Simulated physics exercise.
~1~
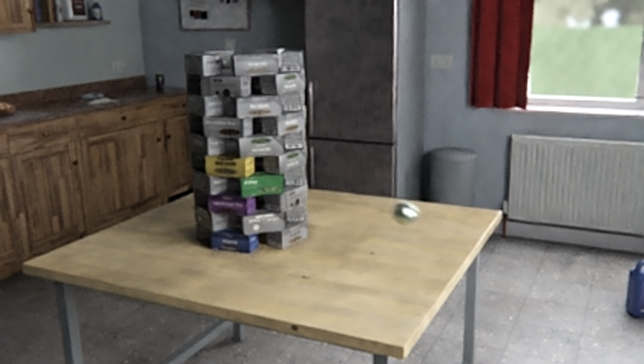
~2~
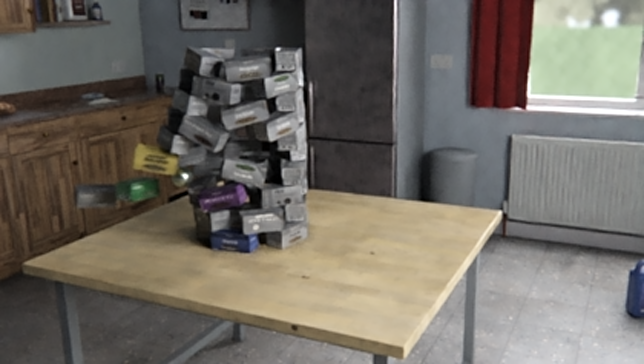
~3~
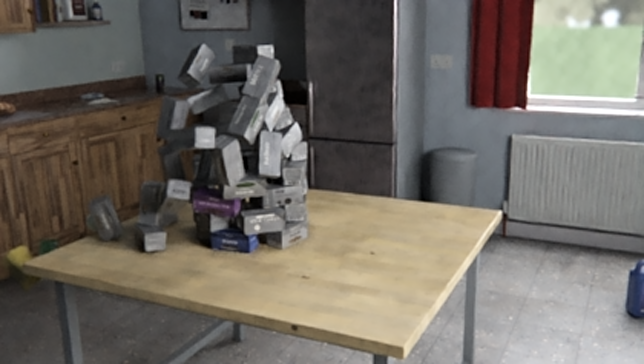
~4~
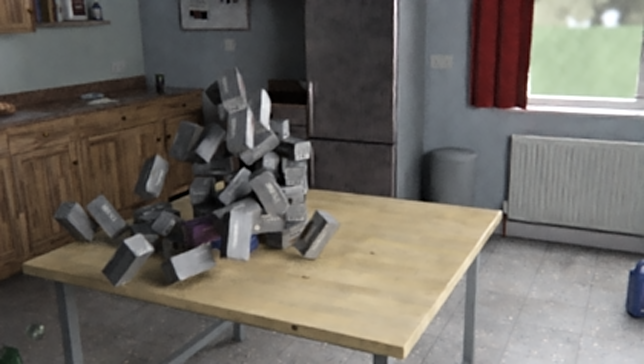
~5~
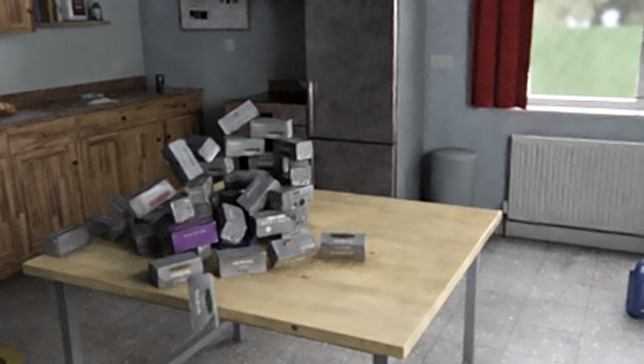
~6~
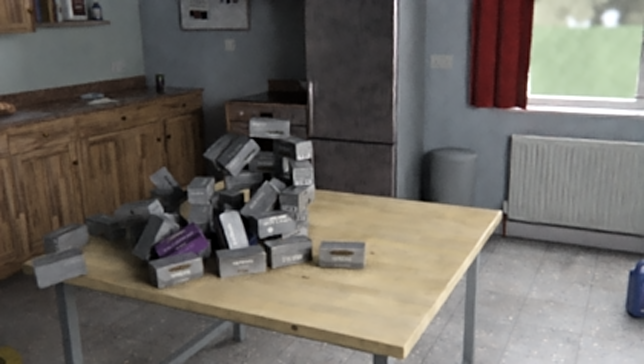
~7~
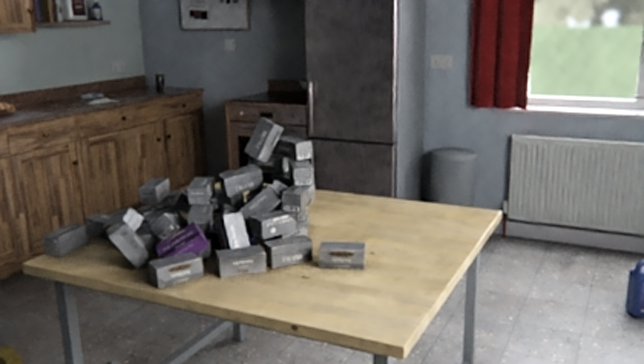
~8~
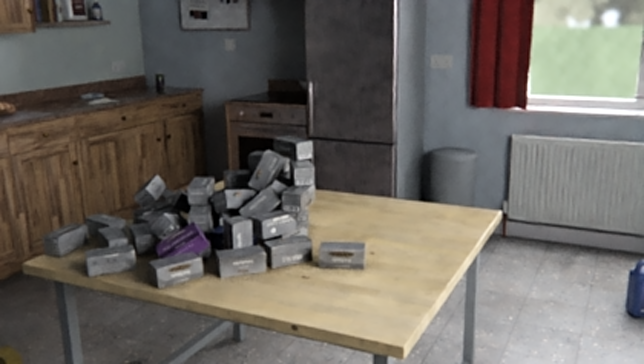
At the start, a tall round tower of mostly grey packets, with a few coloured ones, stands on a wooden kitchen table as a small shiny ball flies in from the right. The ball strikes the lower part, and the green and yellow packets shoot out to the left. The upper rings twist and sag, then cave in, with packets tumbling toward the left and front of the table. Some drop over the edge, while the purple packet tips over among the fallen ones. Finally the pile settles into a low heap, with a short stack still standing at the right and the blue packet still in place.
